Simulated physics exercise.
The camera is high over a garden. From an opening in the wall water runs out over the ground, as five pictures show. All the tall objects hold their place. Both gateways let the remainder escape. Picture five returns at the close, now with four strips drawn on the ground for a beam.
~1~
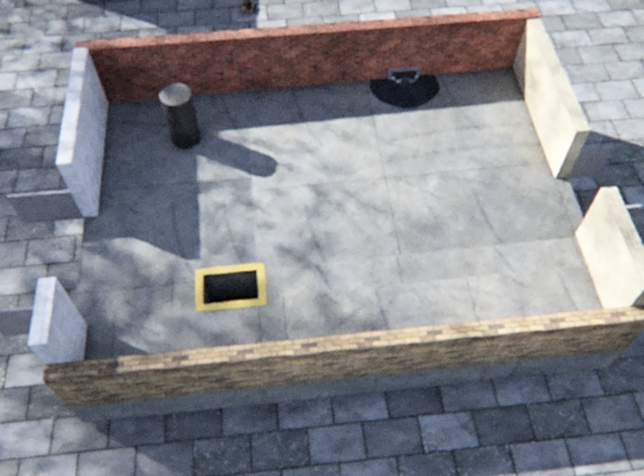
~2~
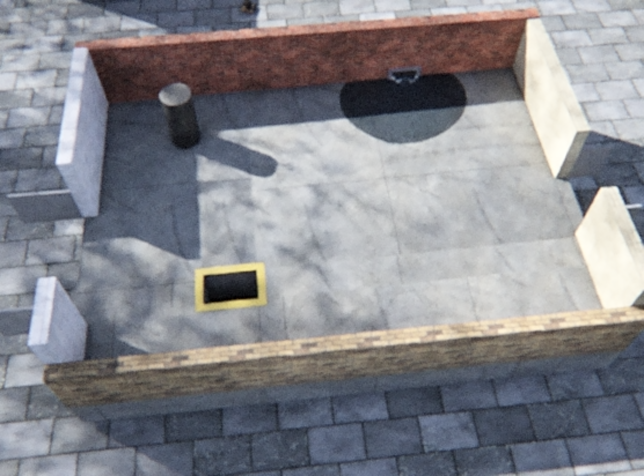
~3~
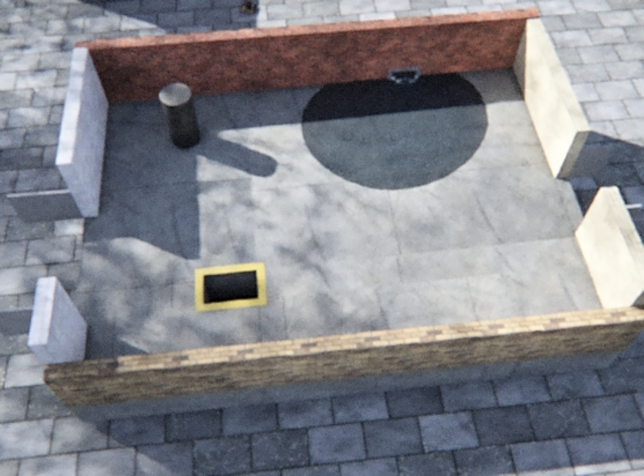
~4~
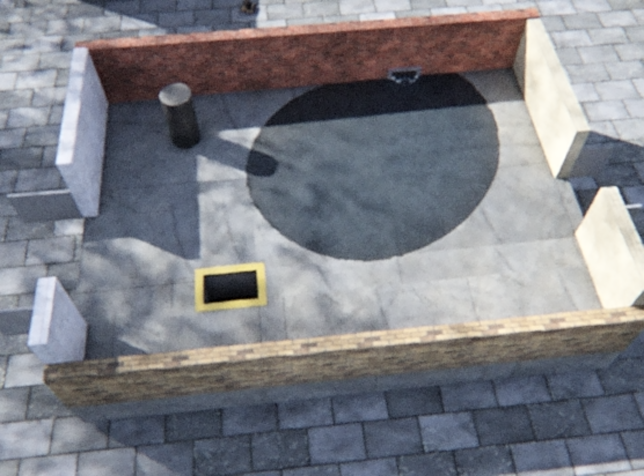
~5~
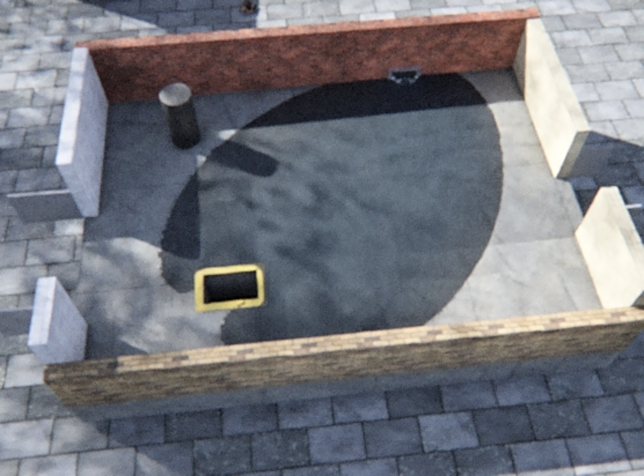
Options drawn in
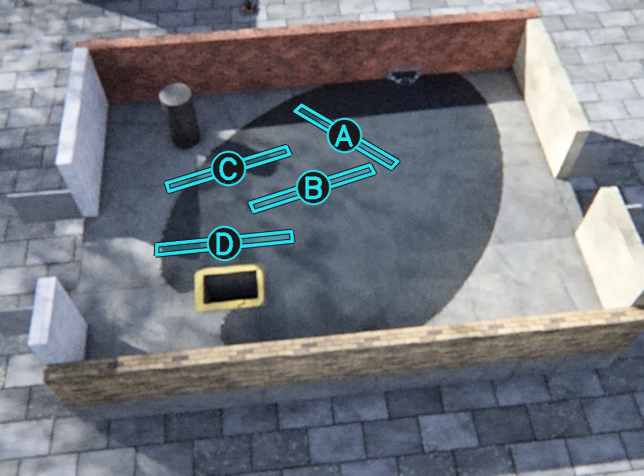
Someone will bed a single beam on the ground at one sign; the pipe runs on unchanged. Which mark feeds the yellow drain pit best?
Spot C.
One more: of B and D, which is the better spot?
It is B.
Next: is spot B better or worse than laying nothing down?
It is worse.
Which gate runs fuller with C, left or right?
More leaves on the left.
On the marked copy, A from (298, 108) to (394, 164); B from (251, 207) to (372, 169); C from (167, 187) to (287, 150); D from (156, 249) to (291, 236).
With A, about 15 % of the stream goes into the yellow drain pit, about 84 % out by the gates.
With B, about 19 % of the stream goes into the yellow drain pit, about 81 % out by the gates.
With C, about 31 % of the stream goes into the yellow drain pit, about 69 % out by the gates.
With D, about 14 % of the stream goes into the yellow drain pit, about 86 % out by the gates.
